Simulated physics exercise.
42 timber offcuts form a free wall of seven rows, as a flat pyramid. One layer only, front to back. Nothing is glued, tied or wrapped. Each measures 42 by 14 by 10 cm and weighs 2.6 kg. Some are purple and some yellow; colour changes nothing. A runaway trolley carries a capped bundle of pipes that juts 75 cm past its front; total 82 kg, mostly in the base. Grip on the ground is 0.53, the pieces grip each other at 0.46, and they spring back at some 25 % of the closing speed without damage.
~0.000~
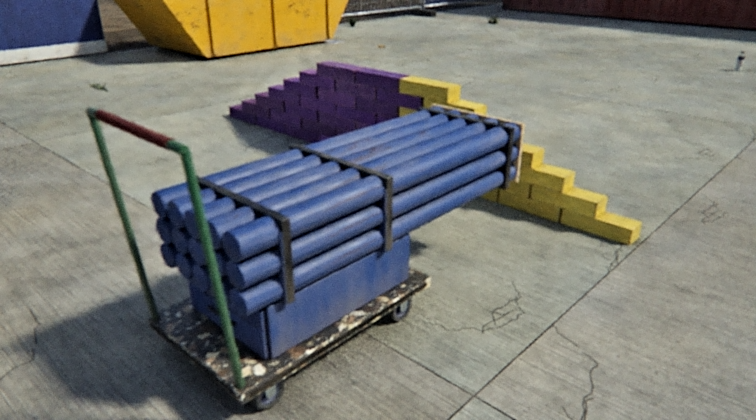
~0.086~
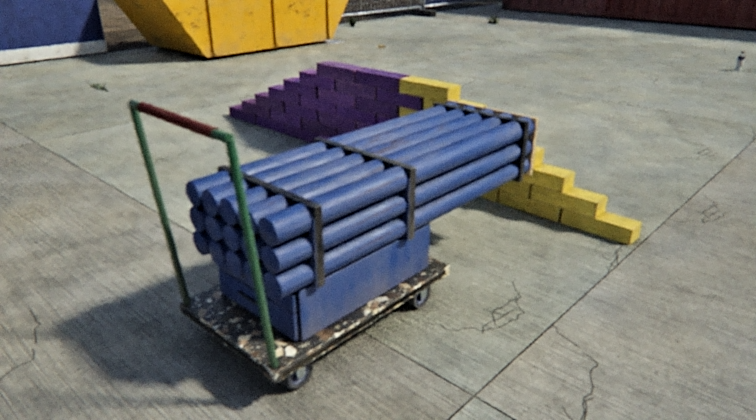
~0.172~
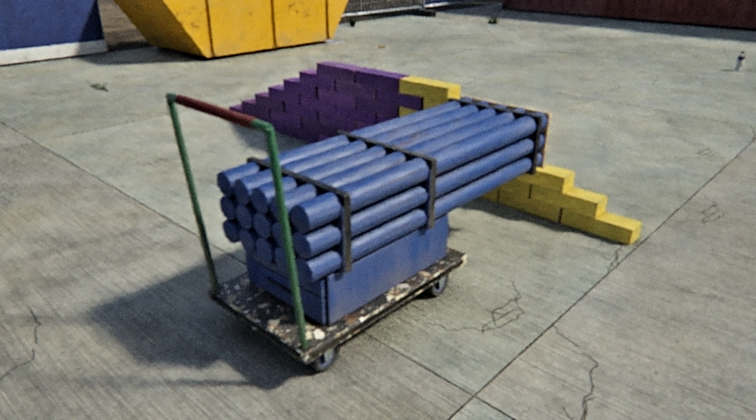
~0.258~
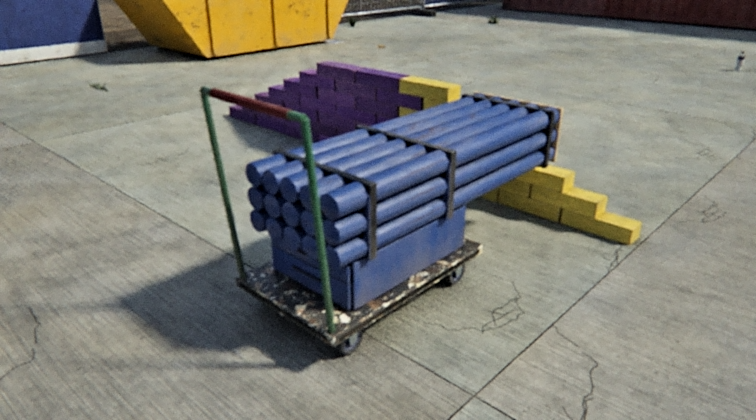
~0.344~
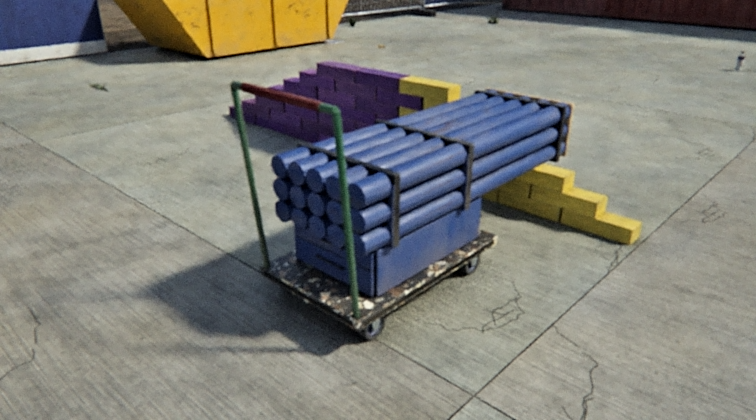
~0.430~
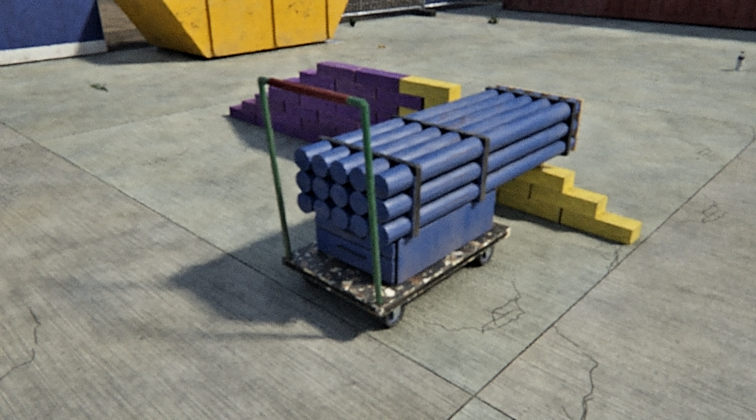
Concrete yard with a flatbed trolley of strapped blue tubes rolling rightward and away towards a stepped purple and yellow block wall.
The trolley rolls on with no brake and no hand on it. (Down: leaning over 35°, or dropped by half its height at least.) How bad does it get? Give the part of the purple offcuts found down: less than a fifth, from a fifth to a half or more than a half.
It comes to less than a fifth.
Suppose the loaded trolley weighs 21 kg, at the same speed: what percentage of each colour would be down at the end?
Then yellow 20, purple 0 per cent.
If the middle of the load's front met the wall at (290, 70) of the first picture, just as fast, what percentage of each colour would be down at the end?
Then yellow 0, purple 10 per cent.
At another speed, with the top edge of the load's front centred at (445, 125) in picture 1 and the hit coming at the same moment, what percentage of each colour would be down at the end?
Then yellow 30, purple 0 per cent.
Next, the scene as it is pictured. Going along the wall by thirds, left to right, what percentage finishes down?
In per cent: Left 0, middle 10, right 20.
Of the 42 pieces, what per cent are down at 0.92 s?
0 per cent by then.
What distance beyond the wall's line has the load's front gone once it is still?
Roughly 105 cm.
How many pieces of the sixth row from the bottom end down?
1 from that row.
After 0.92 s, load 85 cm past the wall's line, still rolling; none of the 26 purple offcuts down (1 of 42 in all colours); top purple offcut unmoved; top yellow offcut 17° from how it stood.
After 1.12 s, load 1.02 m past the wall's line, still rolling; none of the 26 purple offcuts down (4 of 42 in all colours); top purple offcut unmoved; top yellow offcut 44° from how it stood.
After 1.56 s, load 1.18 m past the wall's line, still rolling; none of the 26 purple offcuts down (4 of 42 in all colours); top purple offcut unmoved; top yellow offcut upside down.
In the end (3.0 s), load 1.06 m past the wall's line, stopped; none of the 26 purple offcuts down (4 of 42 in all colours); top purple offcut unmoved; top yellow offcut 58 cm lower. That is 0 per cent. From the last view, middles, top purple offcut near (341, 71), top yellow offcut near (438, 138).
